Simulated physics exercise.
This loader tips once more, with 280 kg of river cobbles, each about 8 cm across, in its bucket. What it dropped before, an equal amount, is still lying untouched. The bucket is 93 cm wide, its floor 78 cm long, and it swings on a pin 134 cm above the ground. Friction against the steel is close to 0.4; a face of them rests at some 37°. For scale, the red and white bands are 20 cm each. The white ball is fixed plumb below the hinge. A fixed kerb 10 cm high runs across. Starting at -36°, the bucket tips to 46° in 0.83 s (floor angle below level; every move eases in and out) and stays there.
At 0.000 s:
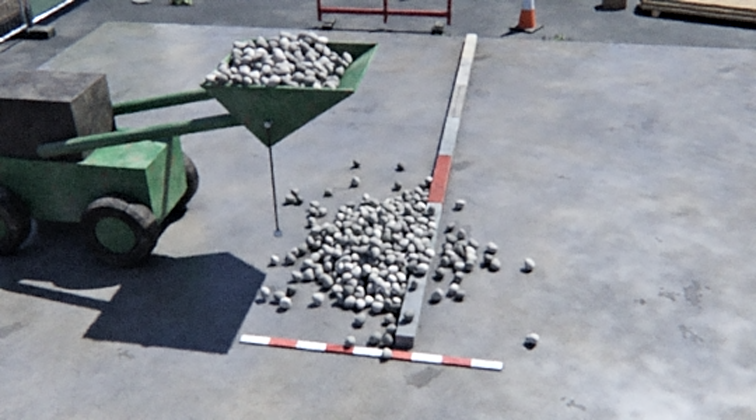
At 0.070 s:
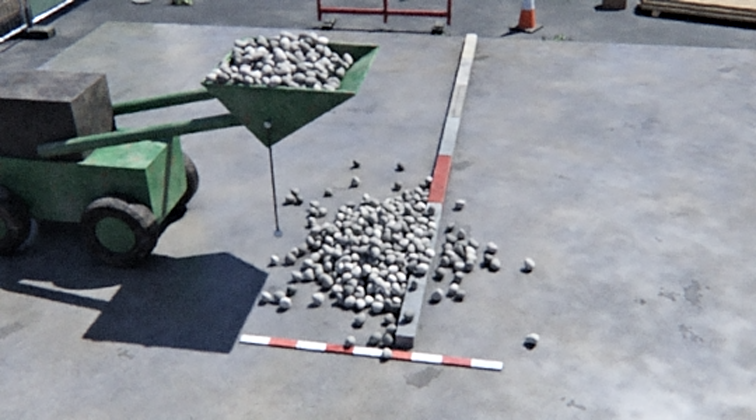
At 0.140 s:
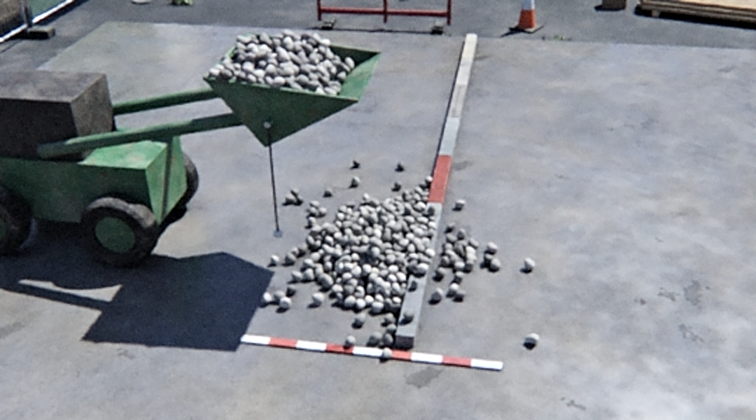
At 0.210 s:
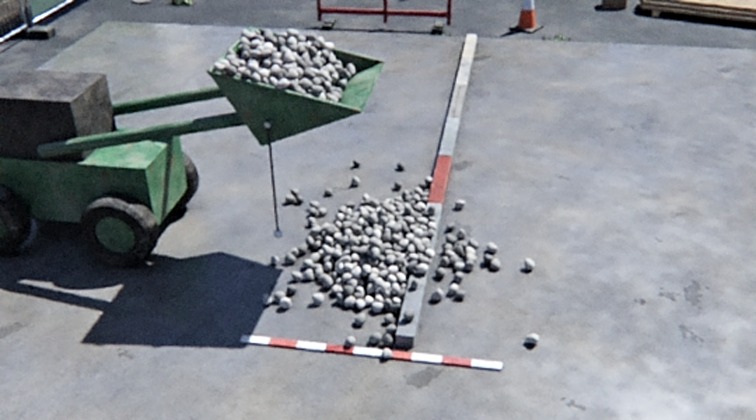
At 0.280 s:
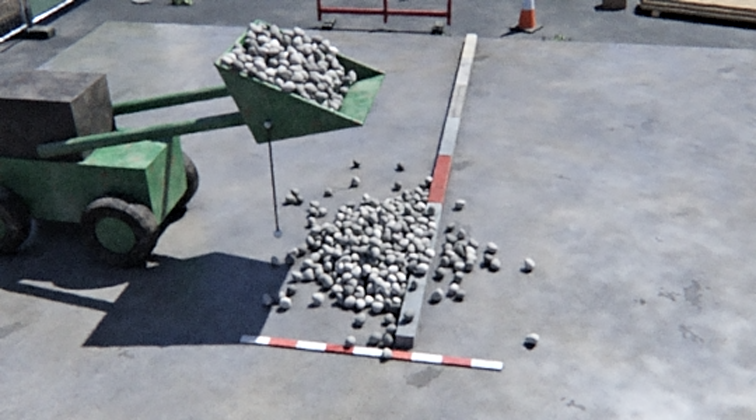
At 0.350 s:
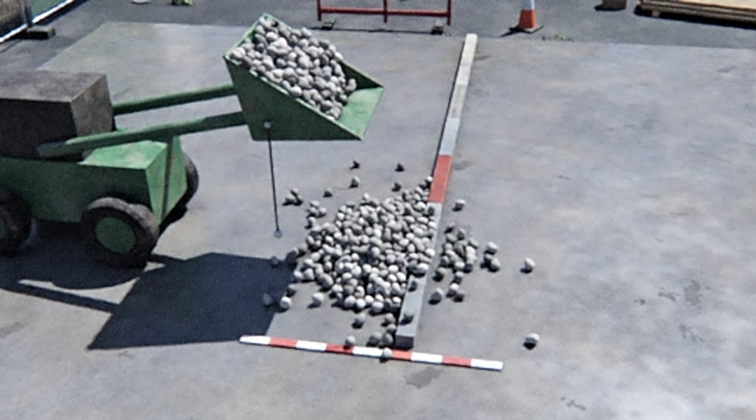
A green loader slowly tilts its raised bucket of stones forward above a scattered pile.
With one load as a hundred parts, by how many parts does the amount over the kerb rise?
About 28 per cent.
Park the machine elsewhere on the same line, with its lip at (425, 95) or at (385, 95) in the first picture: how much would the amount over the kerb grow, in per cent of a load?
First some 95, then 60 per cent.
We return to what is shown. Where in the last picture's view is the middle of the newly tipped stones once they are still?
Near (391, 241).
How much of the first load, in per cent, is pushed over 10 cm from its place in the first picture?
About 20 per cent.
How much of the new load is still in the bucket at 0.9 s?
About 50 per cent.
After 0.6 s the floor is at 33°; in per cent of one load, 100 in the bucket, 95 on this side of the kerb, 6 over the kerb; the foremost stones are at (493, 267).
After 0.9 s the floor is at 46°; in per cent of one load, 48 in the bucket, 146 on this side of the kerb, 6 over the kerb; the foremost stones are at (493, 267).
After 1.3 s the floor is at 46°; in per cent of one load, 1 in the bucket, 183 on this side of the kerb, 16 over the kerb; the foremost stones are at (501, 262).
After 3.8 s the floor is at 46°; in per cent of one load, 0 in the bucket, 167 on this side of the kerb, 34 over the kerb; the foremost stones are at (658, 268). Net gain over the kerb, 28.
